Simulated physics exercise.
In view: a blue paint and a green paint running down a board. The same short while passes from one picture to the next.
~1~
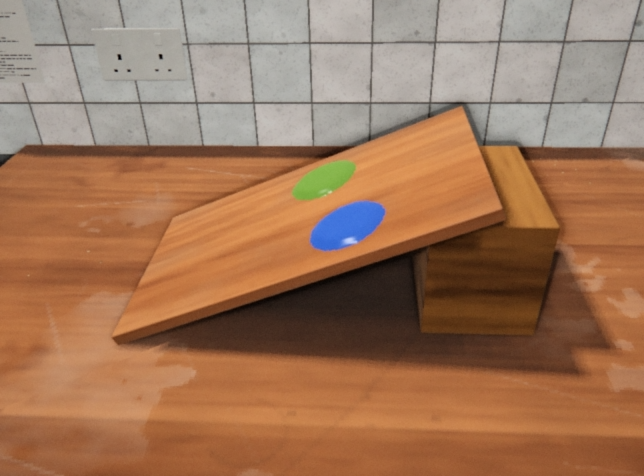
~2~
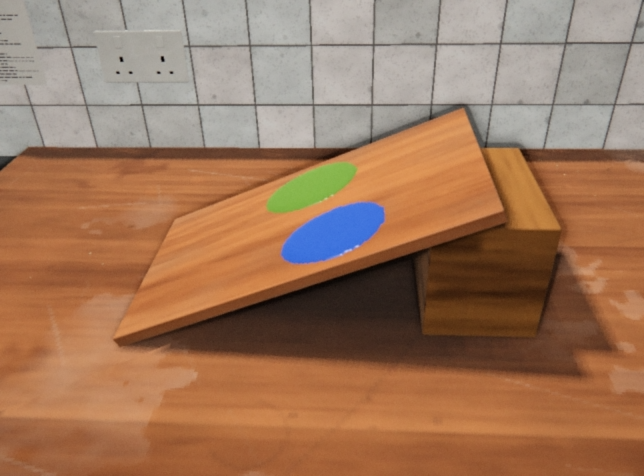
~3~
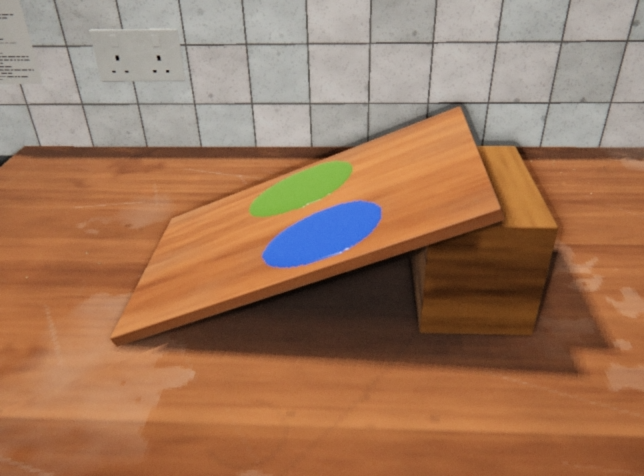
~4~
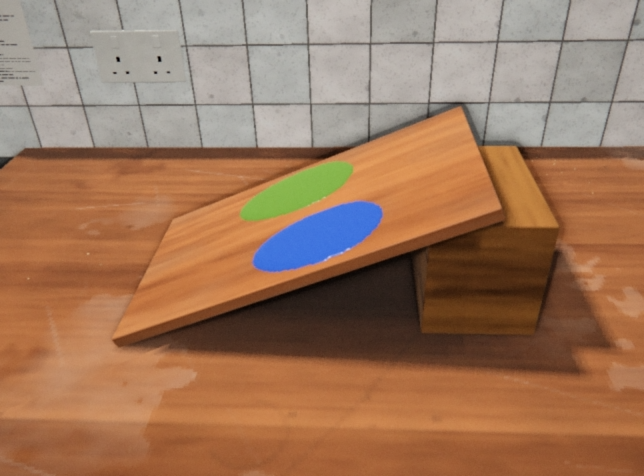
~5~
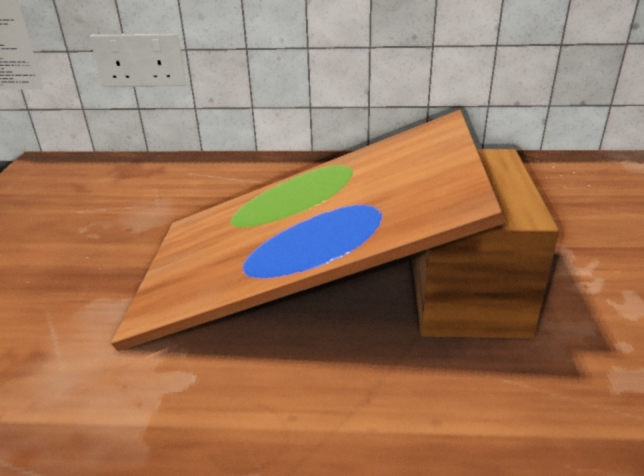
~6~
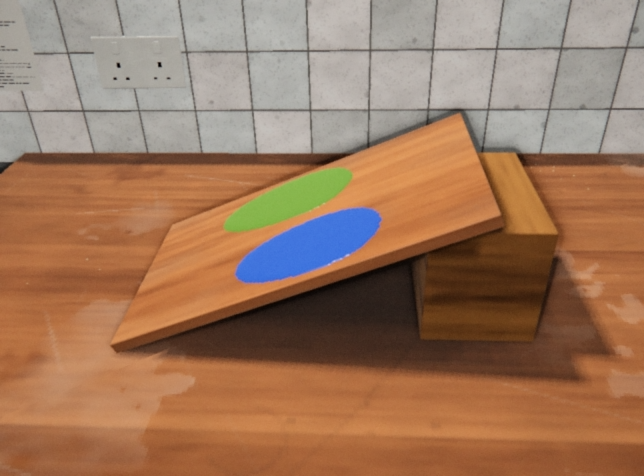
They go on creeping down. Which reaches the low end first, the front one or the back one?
The farther one.
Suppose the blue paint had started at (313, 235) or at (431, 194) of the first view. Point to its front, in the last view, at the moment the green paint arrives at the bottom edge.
One: (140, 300). Two: (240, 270).
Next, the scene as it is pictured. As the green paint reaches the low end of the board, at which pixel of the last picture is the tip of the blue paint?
Around (170, 292).
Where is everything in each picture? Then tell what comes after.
Tip of the blue paint half way down; tip of the green paint (301, 187) half way down, in the first frame.
Tip of the blue paint (292, 245) half way down; tip of the green paint half way down, in the second frame.
Tip of the blue paint half way down; tip of the green paint (256, 204) three quarters of the way down, in the third frame.
Tip of the blue paint (261, 254) half way down; tip of the green paint three quarters of the way down, in the fourth frame.
Tip of the blue paint three quarters of the way down; tip of the green paint (240, 215) three quarters of the way down, in the fifth frame.
Tip of the blue paint (244, 266) three quarters of the way down; tip of the green paint three quarters of the way down, in the sixth frame.
Shortly, the blue paint is three quarters of the way down; the green paint is close to the edge.
At the finish, the blue paint is close to the edge; the green paint is at the low edge.
